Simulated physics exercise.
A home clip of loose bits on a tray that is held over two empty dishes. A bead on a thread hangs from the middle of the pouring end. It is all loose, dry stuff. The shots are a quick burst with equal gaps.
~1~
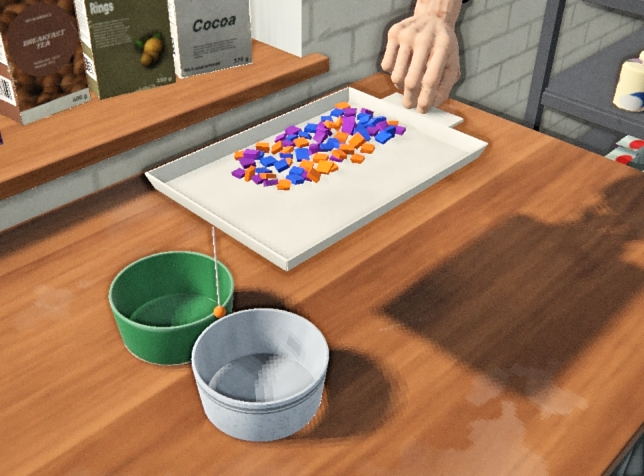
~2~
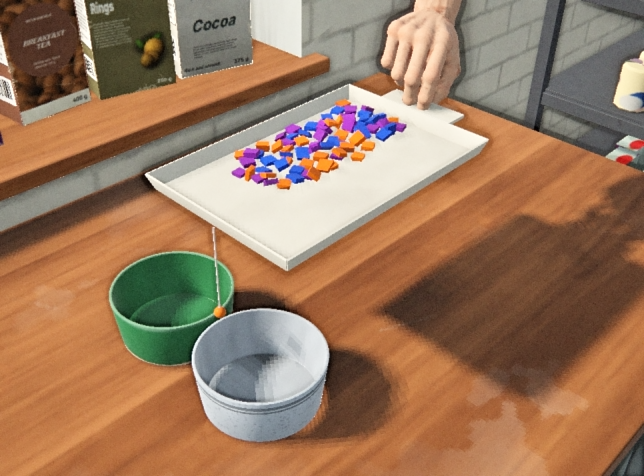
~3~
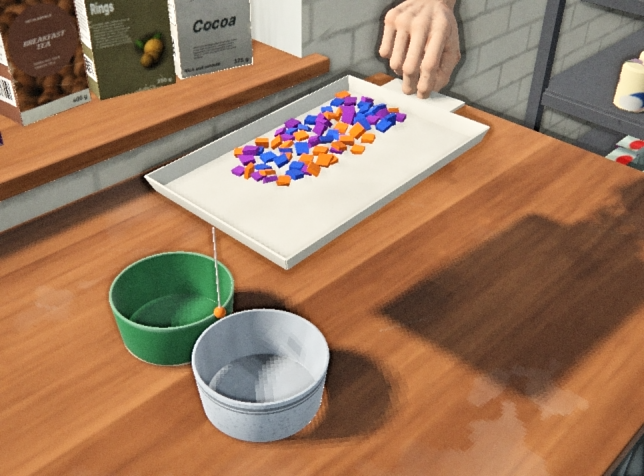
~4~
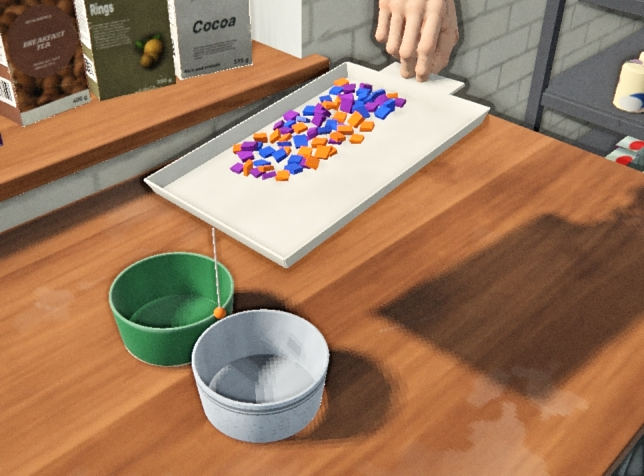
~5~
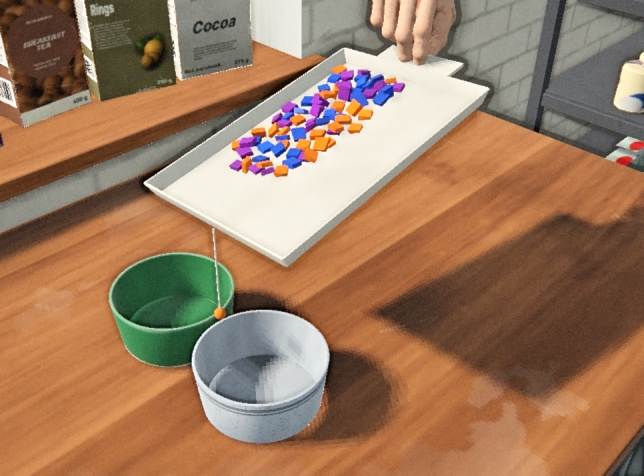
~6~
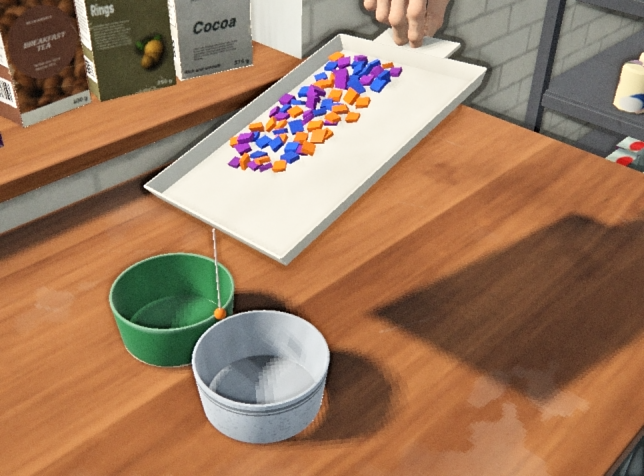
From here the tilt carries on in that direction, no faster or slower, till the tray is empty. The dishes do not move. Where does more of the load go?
Fuller: The left-hand dish.
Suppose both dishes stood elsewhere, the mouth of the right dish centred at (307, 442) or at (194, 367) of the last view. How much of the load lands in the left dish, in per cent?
About 10 and 70 per cent.
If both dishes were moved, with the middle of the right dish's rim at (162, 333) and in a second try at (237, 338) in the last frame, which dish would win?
At the first place the right one, at the second the left dish.
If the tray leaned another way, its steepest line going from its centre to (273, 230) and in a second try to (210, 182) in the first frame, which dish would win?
One: The right-hand dish. Two: Left.
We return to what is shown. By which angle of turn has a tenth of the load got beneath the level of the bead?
At about 70°.
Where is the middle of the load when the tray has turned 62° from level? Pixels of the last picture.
Around (178, 186).
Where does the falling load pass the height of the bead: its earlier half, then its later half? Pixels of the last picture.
At about (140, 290), then at (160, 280).
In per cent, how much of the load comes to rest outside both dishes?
About 20 per cent.
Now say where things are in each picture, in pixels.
The first frame shows corners of the pouring end at (154, 173) and (287, 255), level; middle of the load at (315, 147), mosaic tiles; left dish at (124, 333); right dish at (210, 406); bead on its thread at (220, 312).
The second frame shows corners of the pouring end at (154, 174) and (287, 255), level; middle of the load at (315, 145).
The third frame shows corners of the pouring end at (154, 176) and (286, 254), tipped barely, lowest at the left corner; middle of the load at (315, 139).
The fourth frame shows corners of the pouring end at (153, 179) and (284, 253), tipped a little, lowest at the left corner; middle of the load at (313, 131).
The fifth frame shows corners of the pouring end at (152, 181) and (283, 252), tipped a little, lowest at the left corner; middle of the load at (311, 122).
The sixth frame shows corners of the pouring end at (152, 184) and (281, 251), tipped clearly, lowest at the left corner; middle of the load at (309, 114); left dish at (124, 335); right dish at (210, 408).
Soon after the last picture, tray tipped steeply; most on the tray; a stray few in the left dish; a small part in the air.
A little later, tray tipped past a quarter turn; a small part on the tray; about two thirds in the left dish; about a quarter outside both; a small part in the air.
Later still, tray tipped past a quarter turn; most in the left dish; about a quarter outside both.
At rest, tray tipped past a quarter turn; none in the right dish; most in the left dish; about a quarter outside both.
